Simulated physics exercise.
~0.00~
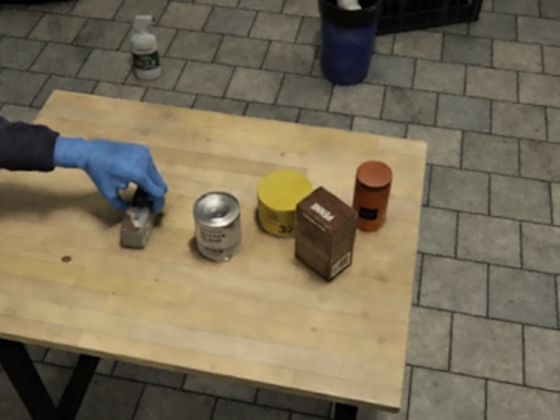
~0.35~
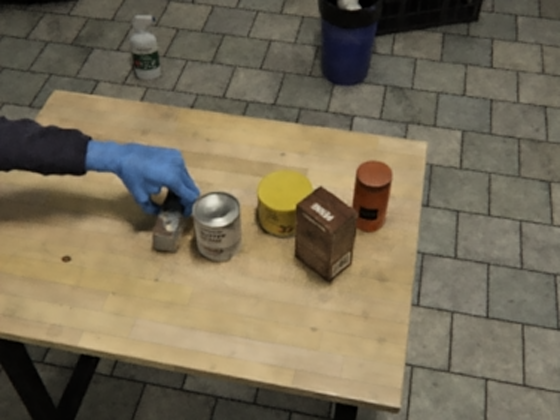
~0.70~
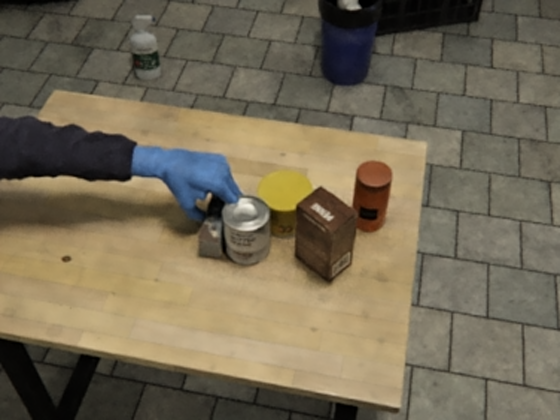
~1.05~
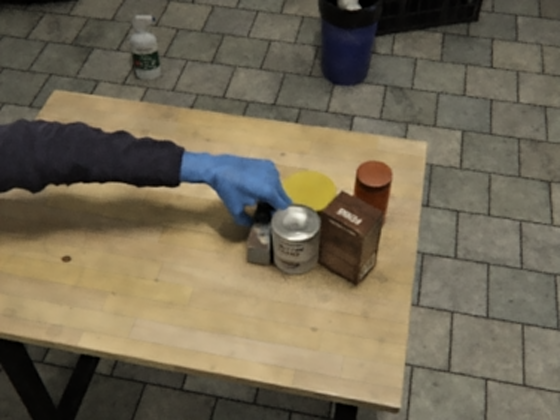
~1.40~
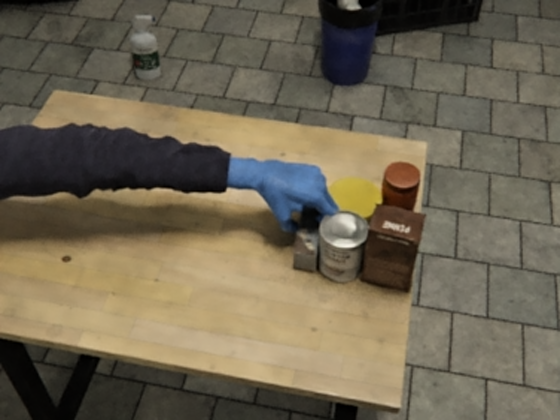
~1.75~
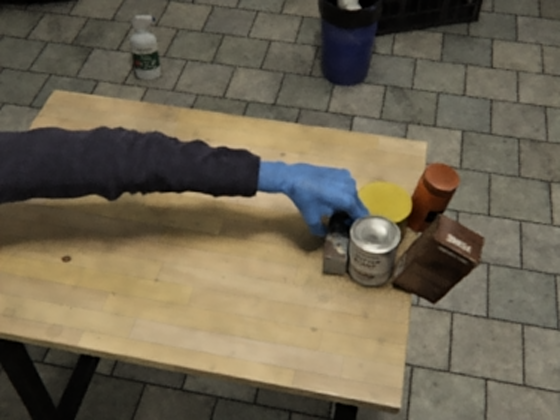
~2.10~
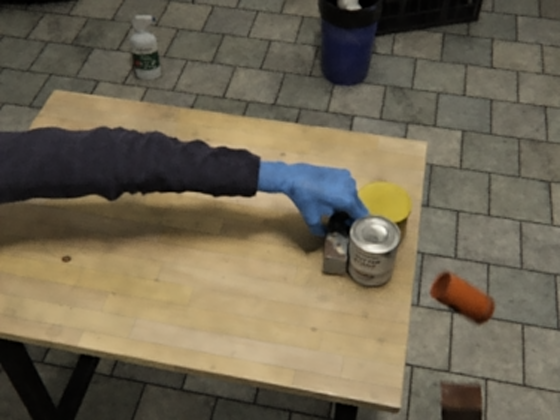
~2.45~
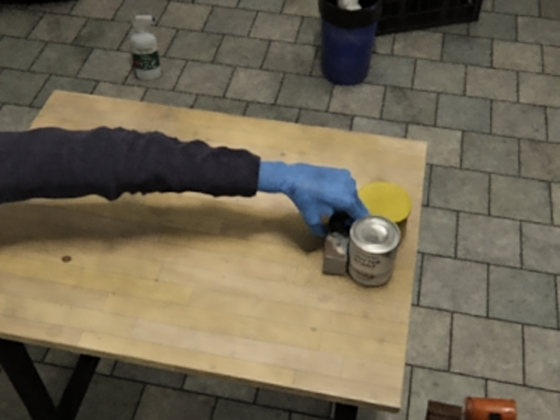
On a wooden table above a paved floor, a blue-gloved hand slides a small block rightward into a white tin, pushing it, a yellow tub, a brown carton and an orange jar toward the edge, where the carton and jar tip and fall while the tin and tub stay on.
